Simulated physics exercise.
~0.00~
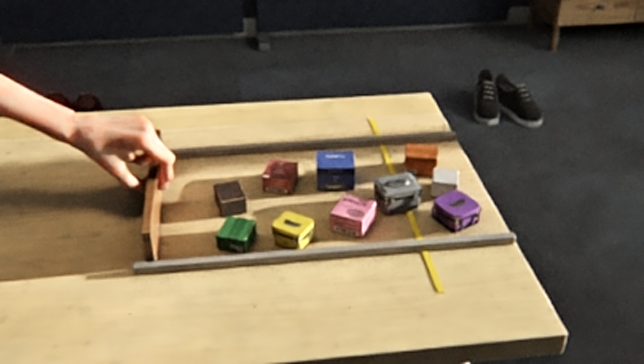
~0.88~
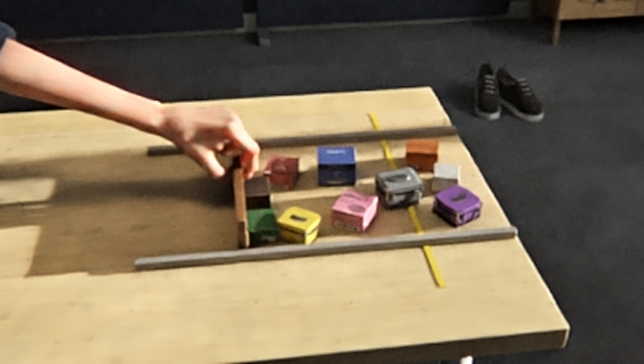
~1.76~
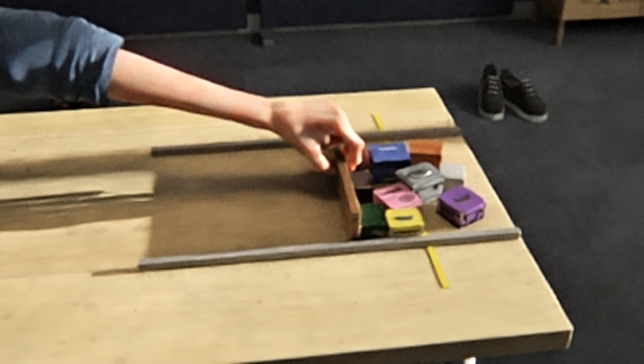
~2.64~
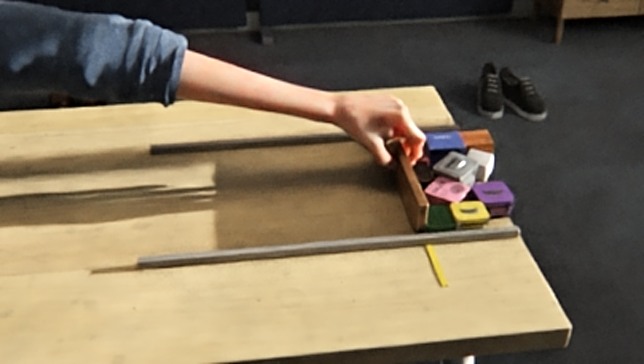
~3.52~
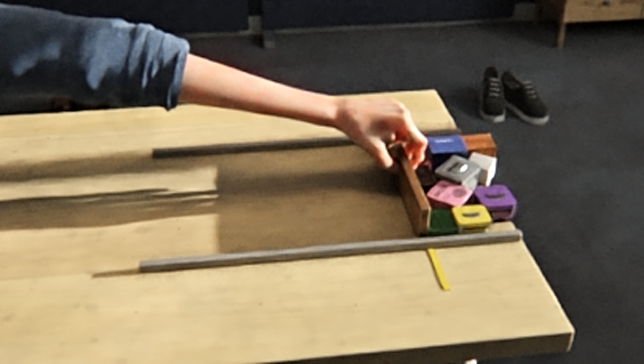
A hand pushing a wooden board rightward along a table, gathering colourful small boxes into a cluster that stays on near the edge.
